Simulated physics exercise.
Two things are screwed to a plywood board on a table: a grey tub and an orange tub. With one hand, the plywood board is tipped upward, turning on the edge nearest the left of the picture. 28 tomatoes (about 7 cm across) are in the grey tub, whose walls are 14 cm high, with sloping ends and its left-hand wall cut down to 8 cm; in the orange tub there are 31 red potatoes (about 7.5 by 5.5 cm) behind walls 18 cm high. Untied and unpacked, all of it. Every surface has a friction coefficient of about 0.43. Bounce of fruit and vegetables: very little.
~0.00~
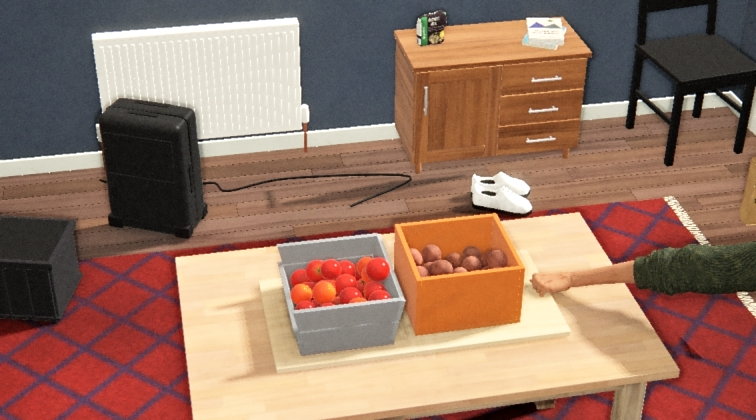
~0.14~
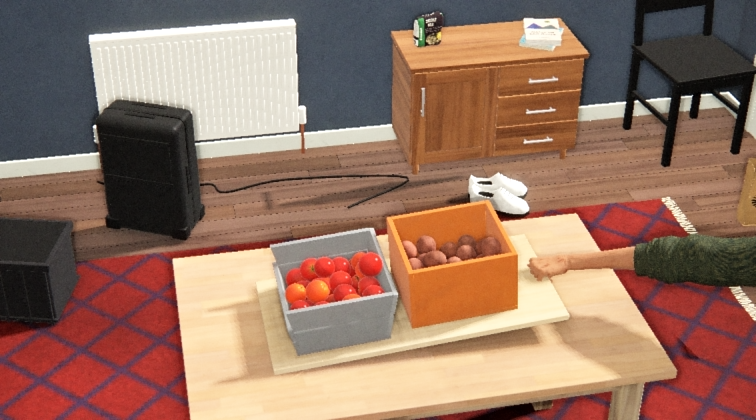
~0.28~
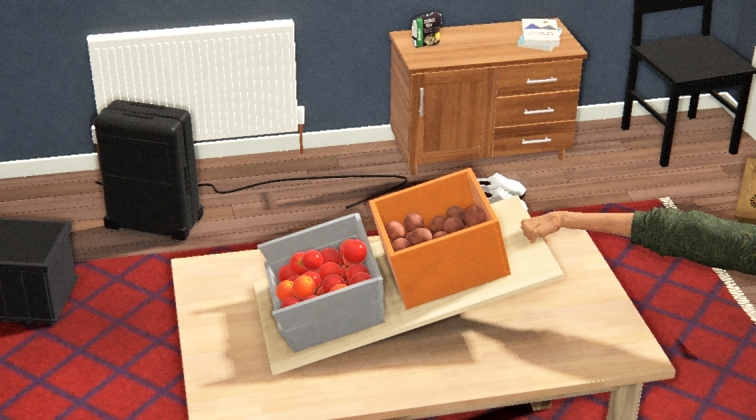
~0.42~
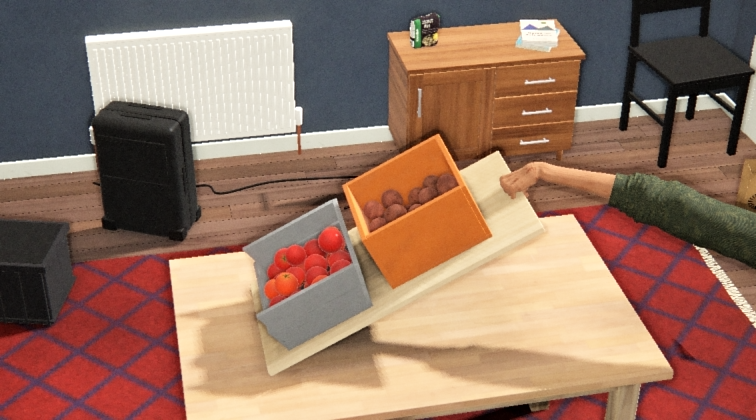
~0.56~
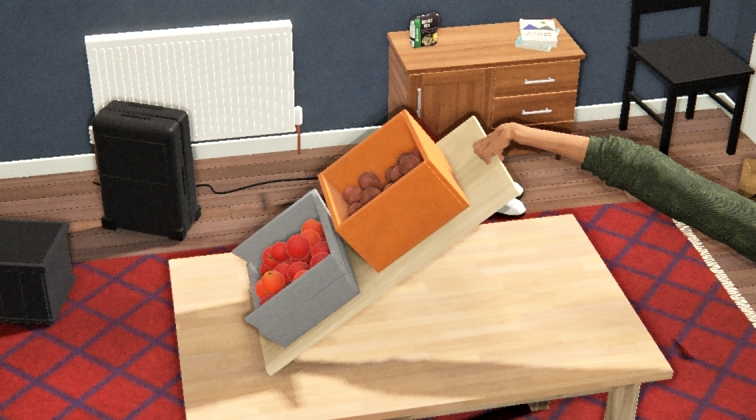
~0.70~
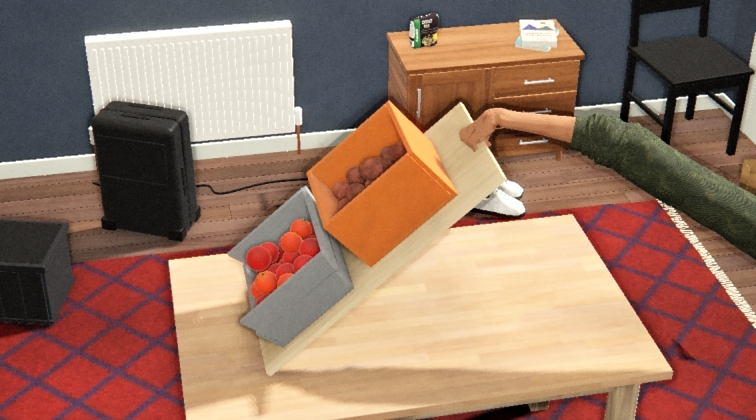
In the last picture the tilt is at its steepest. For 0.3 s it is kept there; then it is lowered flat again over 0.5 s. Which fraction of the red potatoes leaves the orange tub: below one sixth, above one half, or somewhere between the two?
I expect the loss to be smaller than a sixth.
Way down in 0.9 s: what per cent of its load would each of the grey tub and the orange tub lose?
Grey tub 10, orange tub 0 per cent.
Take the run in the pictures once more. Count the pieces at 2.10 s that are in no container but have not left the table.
Some 1 pieces.
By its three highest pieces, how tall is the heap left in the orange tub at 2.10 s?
It stands close to 15 cm high.
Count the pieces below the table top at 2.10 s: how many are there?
Roughly 3 in all.
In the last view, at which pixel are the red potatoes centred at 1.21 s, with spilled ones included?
Centre approx. (411, 221).
After 0.92 s, tilt 41°; 1 of 28 out of the grey tub and 0 of 31 out of the orange tub.
After 1.21 s, tilt 25°; 3 of 28 out of the grey tub and 0 of 31 out of the orange tub.
After 1.60 s, tilt 0°; 4 of 28 out of the grey tub and 0 of 31 out of the orange tub.
Outcome (at 2.10 s), 4 of 28 out of the grey tub and 0 of 31 out of the orange tub. Asked share, 0 of 31, 0 per cent.
